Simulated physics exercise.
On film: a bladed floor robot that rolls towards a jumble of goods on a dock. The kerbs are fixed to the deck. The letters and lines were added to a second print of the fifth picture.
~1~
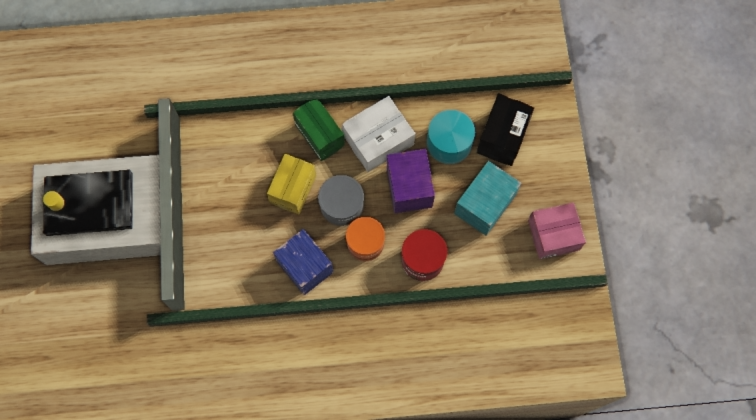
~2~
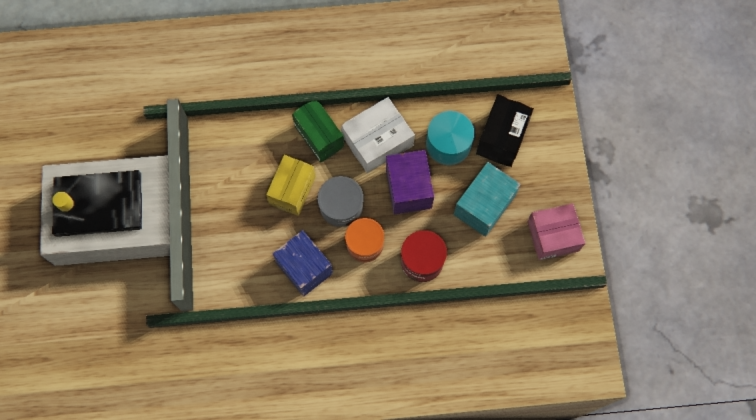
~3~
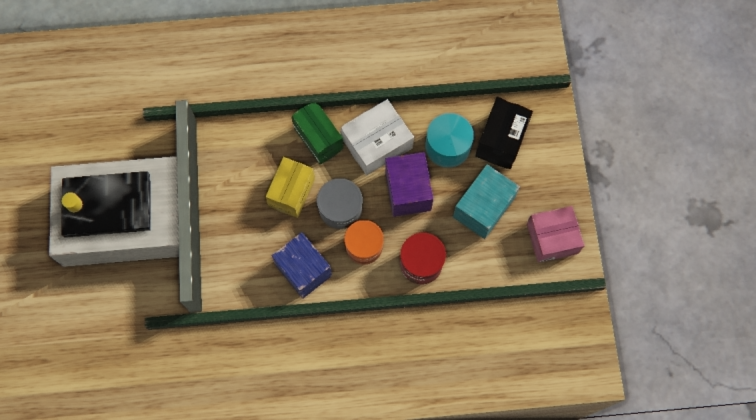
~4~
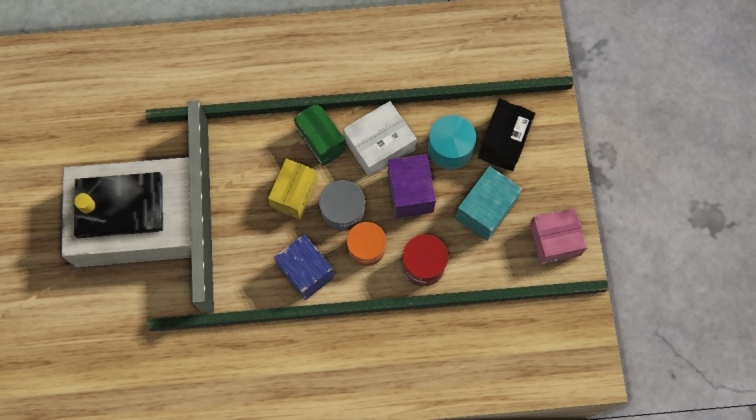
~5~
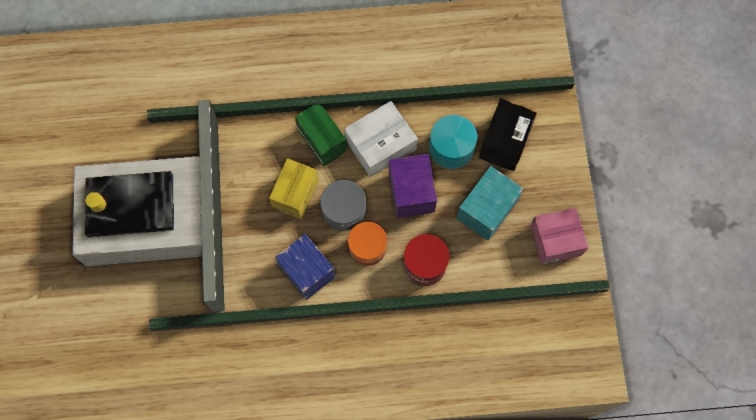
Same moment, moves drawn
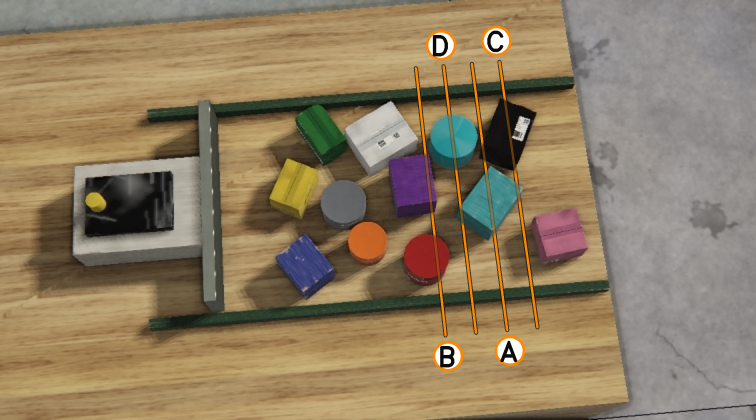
On a wooden dock, a pale robot with a wide upright blade rolled slowly to the right between two green rails, drawing closer to a jumble of colorful boxes and pails that stayed still.
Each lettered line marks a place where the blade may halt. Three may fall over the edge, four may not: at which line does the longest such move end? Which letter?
A is the last line within the limit.
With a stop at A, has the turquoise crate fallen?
By then, no.
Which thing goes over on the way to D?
It is the black parcel.
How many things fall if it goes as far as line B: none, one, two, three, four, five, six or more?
By then, none.
On the marked copy, A at (489, 191); B at (430, 195); C at (518, 188); D at (459, 193).
Following A. Soon after the start, robot (239, 194); blue crate (341, 268); green box (329, 134).
Later, robot (341, 186); black parcel (563, 129); pink box (569, 244).
In the end, robot (419, 180); black parcel over the edge; turquoise canister over the edge; two fallen.
As for the rest, B is within the limit but short; C drops five; D is within the limit but short.
